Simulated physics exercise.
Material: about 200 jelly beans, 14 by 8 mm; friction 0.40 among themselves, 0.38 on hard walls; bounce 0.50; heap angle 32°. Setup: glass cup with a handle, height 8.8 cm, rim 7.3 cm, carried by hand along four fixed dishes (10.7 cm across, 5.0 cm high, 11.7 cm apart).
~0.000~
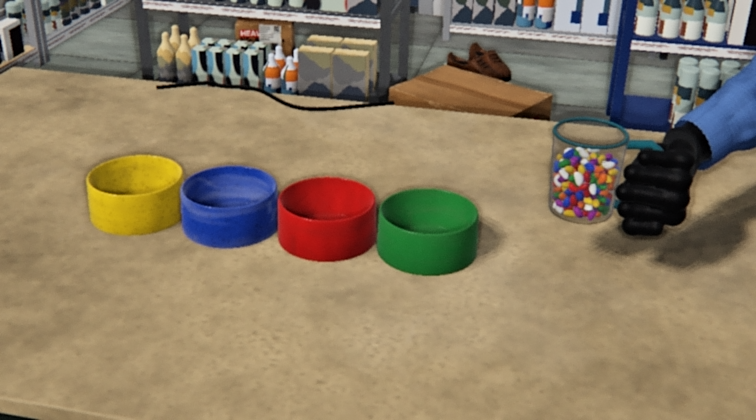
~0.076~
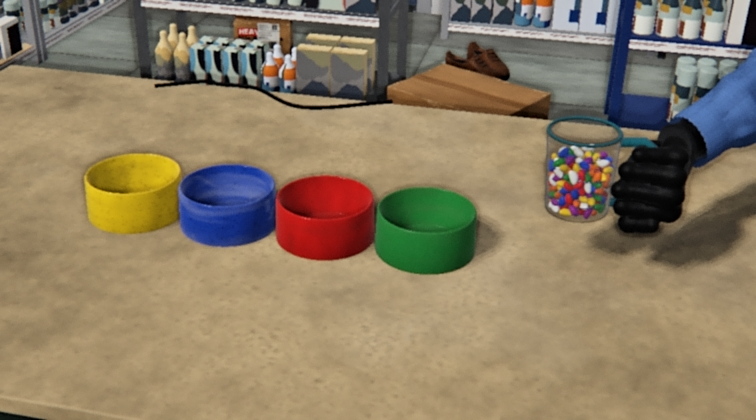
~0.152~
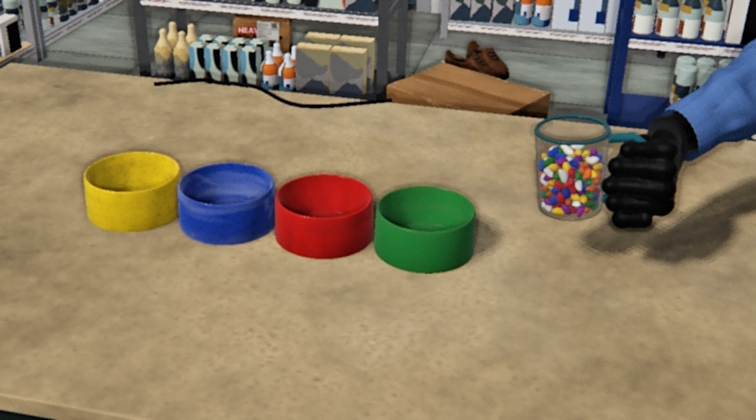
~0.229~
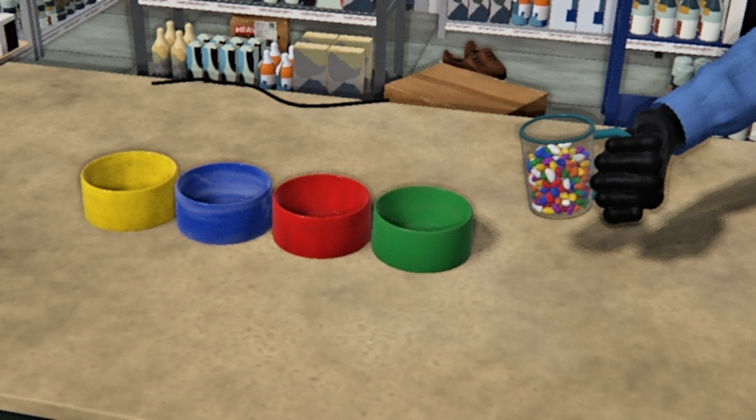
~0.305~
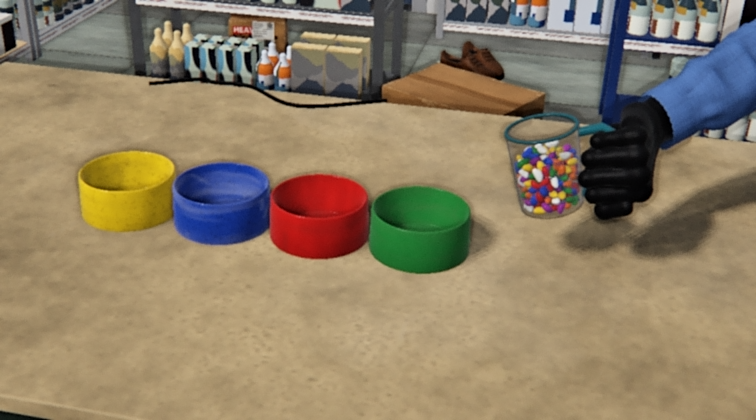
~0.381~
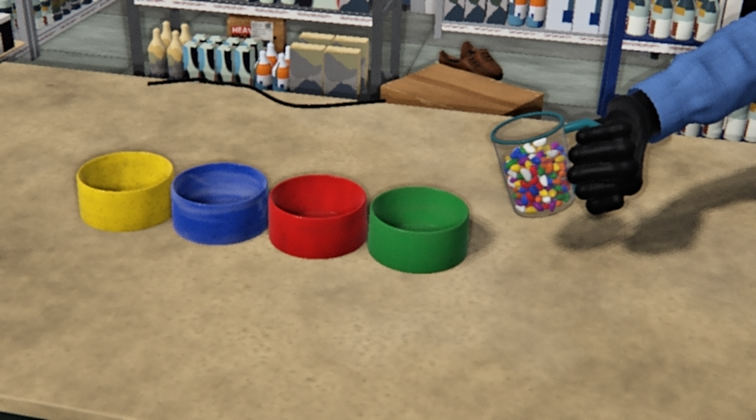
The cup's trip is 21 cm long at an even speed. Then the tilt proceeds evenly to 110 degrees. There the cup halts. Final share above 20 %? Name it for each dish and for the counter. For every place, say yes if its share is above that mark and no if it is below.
Red: Yes, blue: No, green: No, yellow: No, counter: No.
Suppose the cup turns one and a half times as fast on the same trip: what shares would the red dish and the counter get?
Then red ends at 90 and the counter at 10.
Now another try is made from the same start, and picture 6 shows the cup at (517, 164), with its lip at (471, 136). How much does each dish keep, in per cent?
In the end red holds 100, blue holds 0, green holds 0, yellow holds 0.
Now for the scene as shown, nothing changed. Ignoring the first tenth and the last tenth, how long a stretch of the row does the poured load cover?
About 6 cm.
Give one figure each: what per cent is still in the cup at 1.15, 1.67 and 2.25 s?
It goes roughly like this: 100, 100, 40 per cent.
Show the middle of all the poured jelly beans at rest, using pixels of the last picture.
Close to pixel (323, 221).
After 1.15 s, tilt 61 degrees; cup holds 100 %.
After 1.67 s, tilt 90 degrees; cup holds 100 %.
After 2.25 s, tilt 110 degrees; cup holds 40 %, red 60 %.
At rest (3.4 s), red 100 %, blue 0 %, green 0 %, yellow 0 %, counter 0 %.
